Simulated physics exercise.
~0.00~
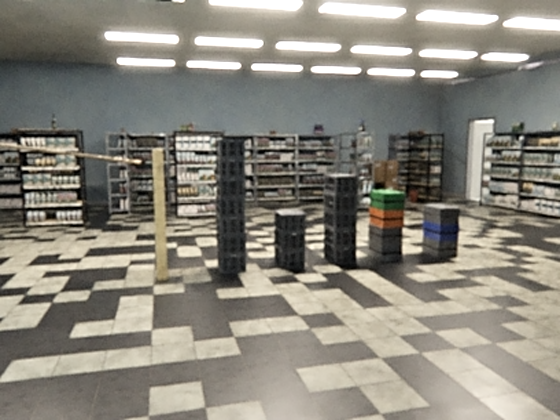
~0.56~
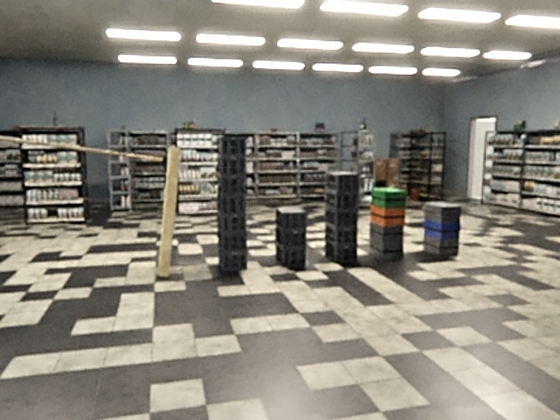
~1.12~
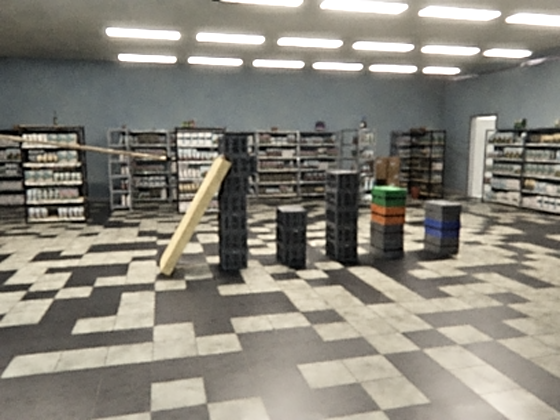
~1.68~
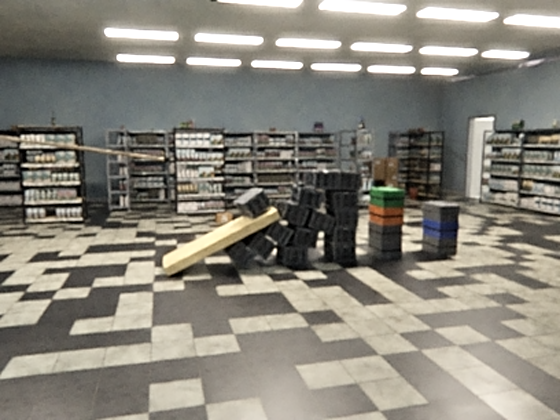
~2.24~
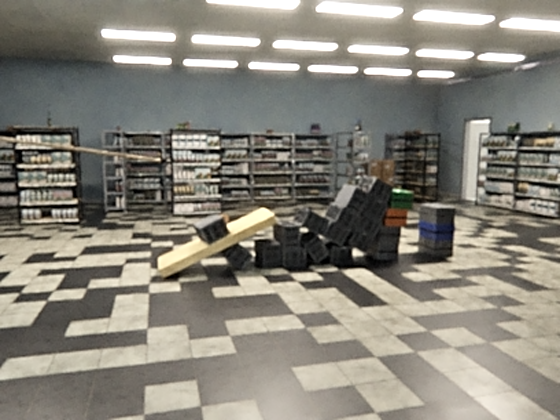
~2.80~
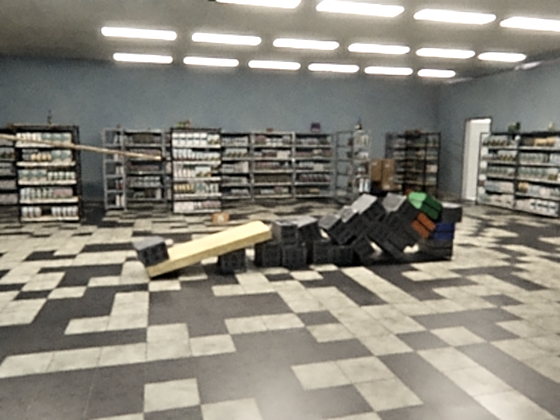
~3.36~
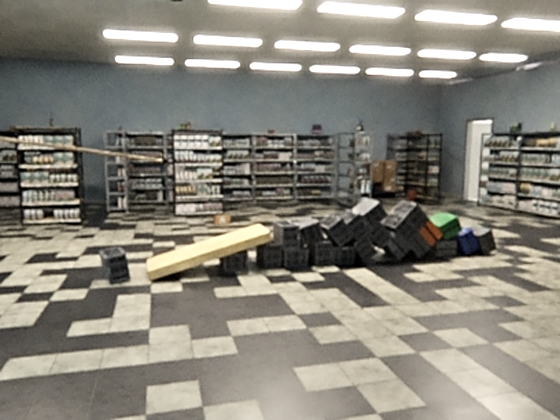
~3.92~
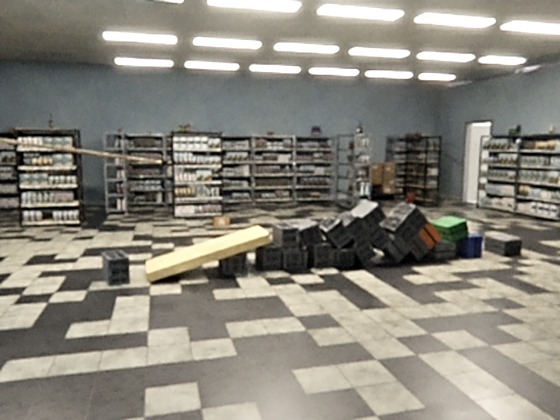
To begin with, a pale board stands upright at the left of a row of dark crate stacks on a checkered shop floor, with a thin pole near its top. The board tips to the right and leans against the tall first stack. That stack buckles and topples rightward over the short one into the next. The collapse carries on into the stack with the green and orange crates, then reaches the last one with the blue crate. Finally the crates lie in a long heap, the board slanting low at its left, one dark crate apart on the floor beyond it, the orange crate tilted and lower, and the blue one on its side.
